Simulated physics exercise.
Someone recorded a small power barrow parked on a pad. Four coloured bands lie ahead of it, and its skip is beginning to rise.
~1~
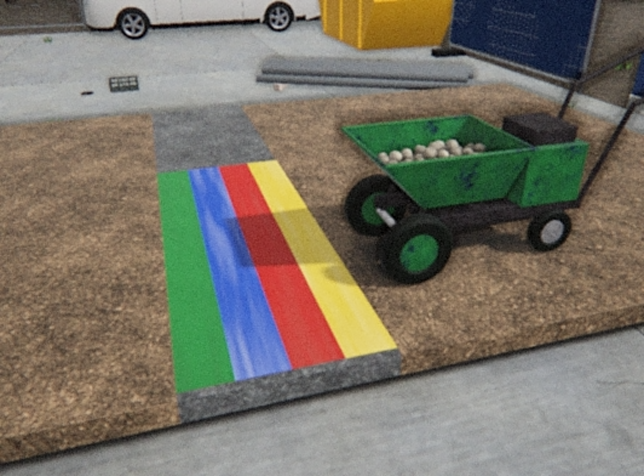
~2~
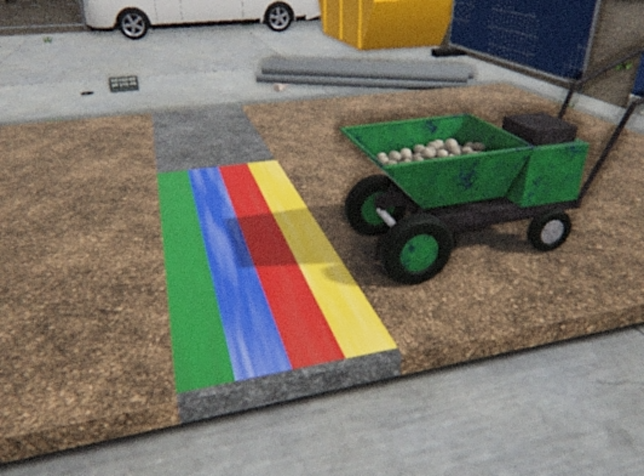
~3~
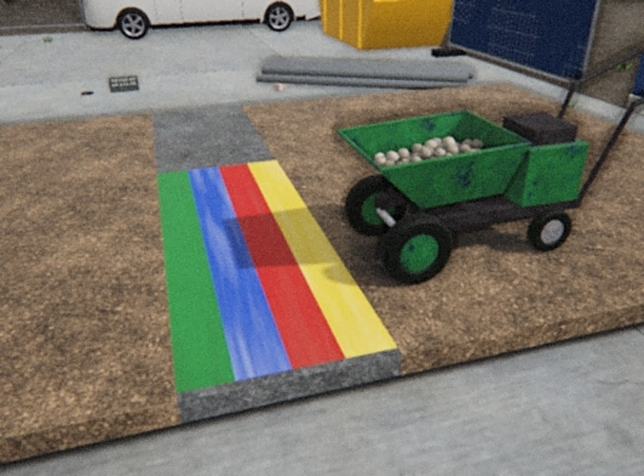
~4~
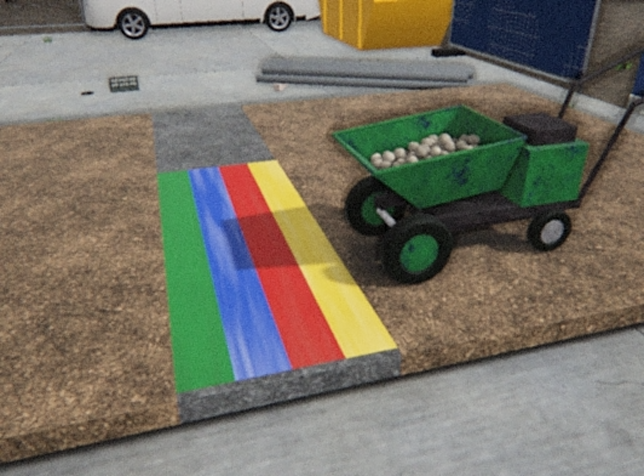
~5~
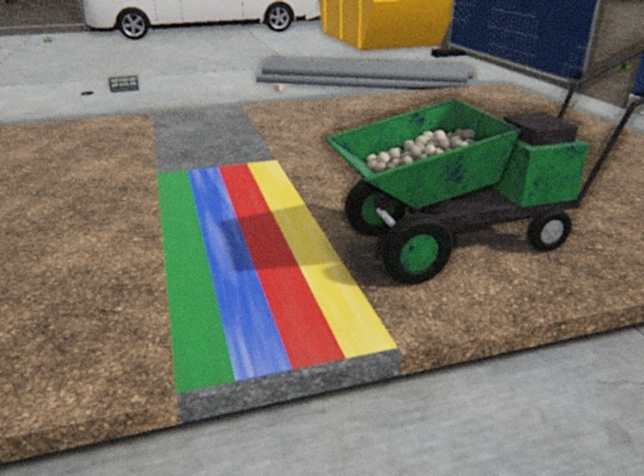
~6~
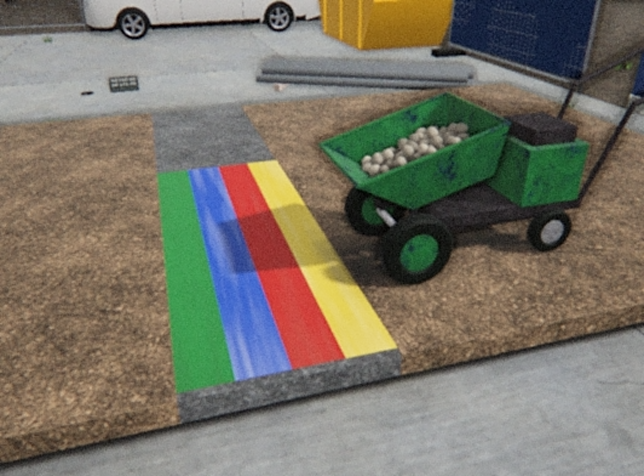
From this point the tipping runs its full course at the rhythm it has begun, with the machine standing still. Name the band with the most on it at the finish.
The red one.
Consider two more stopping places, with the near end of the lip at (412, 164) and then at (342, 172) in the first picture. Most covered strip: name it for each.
Taking them in order, it would be the red one and then the blue strip.
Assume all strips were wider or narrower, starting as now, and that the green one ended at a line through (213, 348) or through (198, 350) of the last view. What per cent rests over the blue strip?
Roughly 40 per cent, then roughly 30 per cent.
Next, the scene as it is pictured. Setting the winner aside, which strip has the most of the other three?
The blue strip.
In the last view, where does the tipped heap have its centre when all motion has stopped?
I'd say the middle ends up at about (268, 273).
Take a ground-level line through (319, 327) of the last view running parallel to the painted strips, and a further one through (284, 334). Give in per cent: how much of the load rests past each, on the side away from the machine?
Around 80 per cent for the first, around 40 per cent for the second.
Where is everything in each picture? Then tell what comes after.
The first picture shows lip of the skip (385, 167), level; top of the load (447, 162), river pebbles; yellow strip (352, 317); red strip (303, 326); blue strip (253, 336); green strip (200, 346).
The second picture shows lip of the skip (384, 168), level; top of the load (447, 161).
The third picture shows lip of the skip (380, 170), tipped barely; top of the load (444, 159).
The fourth picture shows lip of the skip (374, 174), tipped a little; top of the load (449, 150).
The fifth picture shows lip of the skip (366, 179), tipped a little; top of the load (444, 146).
The sixth picture shows lip of the skip (358, 186), tipped clearly; top of the load (448, 138); yellow strip (352, 317); red strip (303, 326); blue strip (253, 336); green strip (200, 346).
Just after the last frame, skip tipped steeply; every one in the skip.
A moment on, skip tipped steeply; the larger part in the skip; roughly a quarter over the red strip; just a few over the blue strip.
Further on, skip tipped right over; about a tenth in the skip; just a few over the yellow strip; roughly half over the red strip; roughly a quarter over the blue strip; about a tenth over the green strip.
When it is over, skip tipped right over; about a tenth in the skip; just a few over the yellow strip; roughly half over the red strip; roughly a quarter over the blue strip; about a tenth over the green strip.
